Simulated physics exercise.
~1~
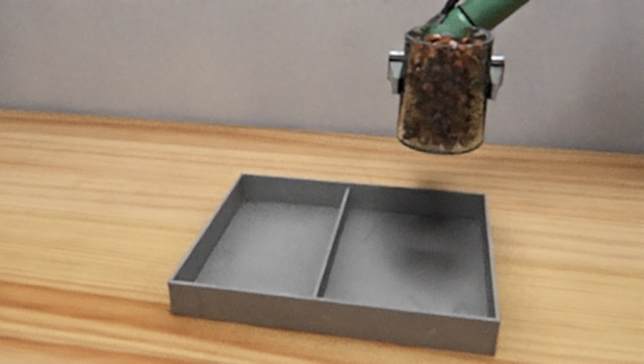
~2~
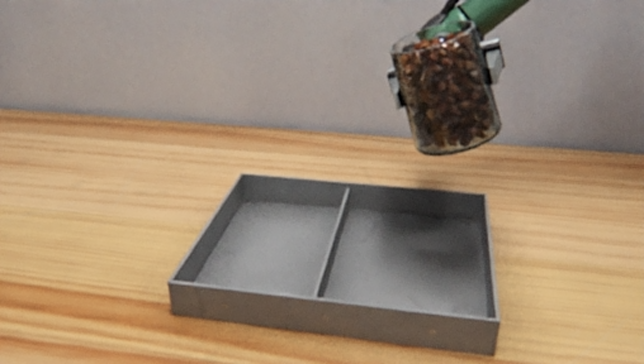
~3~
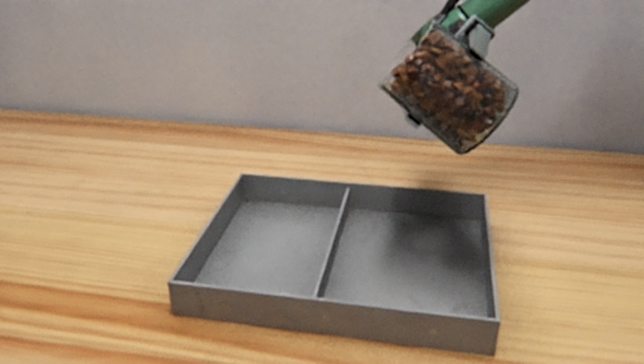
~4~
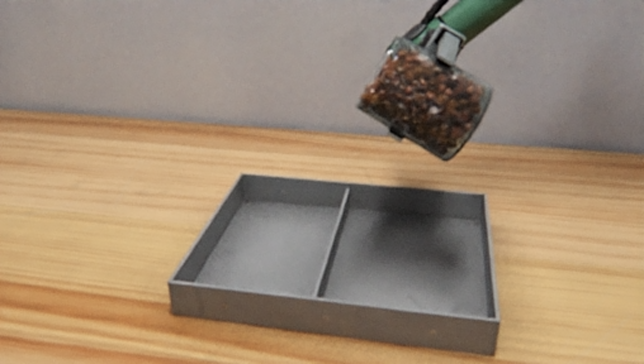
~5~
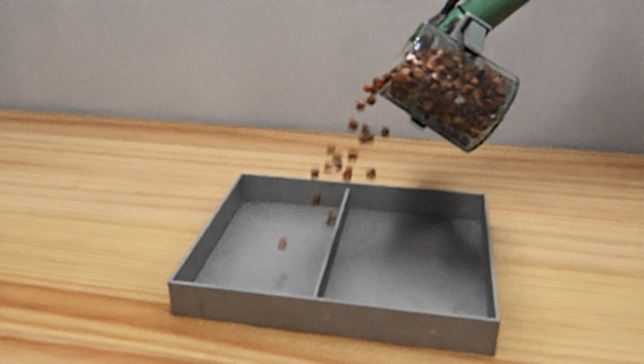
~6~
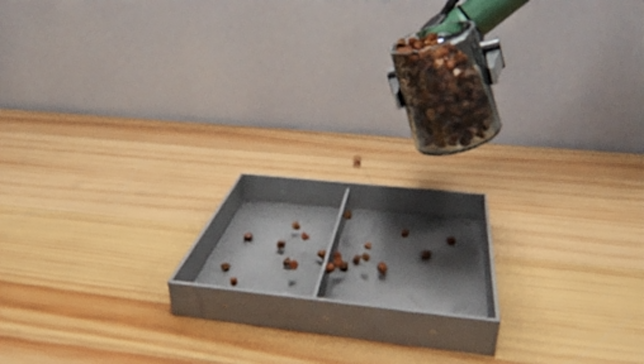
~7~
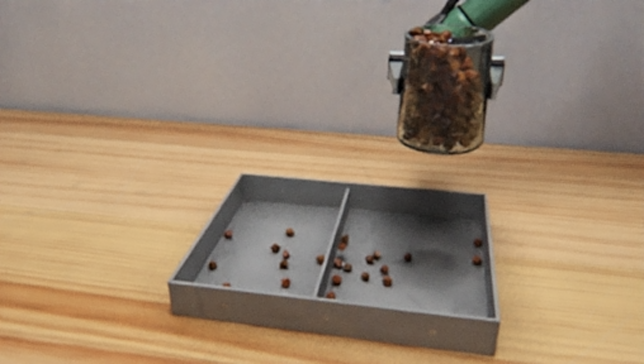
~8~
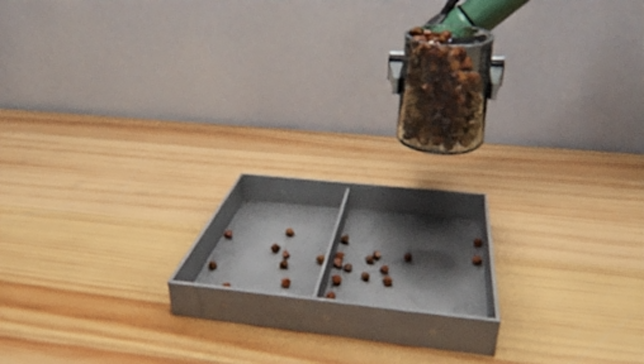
A green robot arm tilted a clear beaker full of brown pellets over a gray divided tray, spilled a small stream that scattered into both sections, then tipped the beaker back upright and held it still, with most of the pellets still inside.
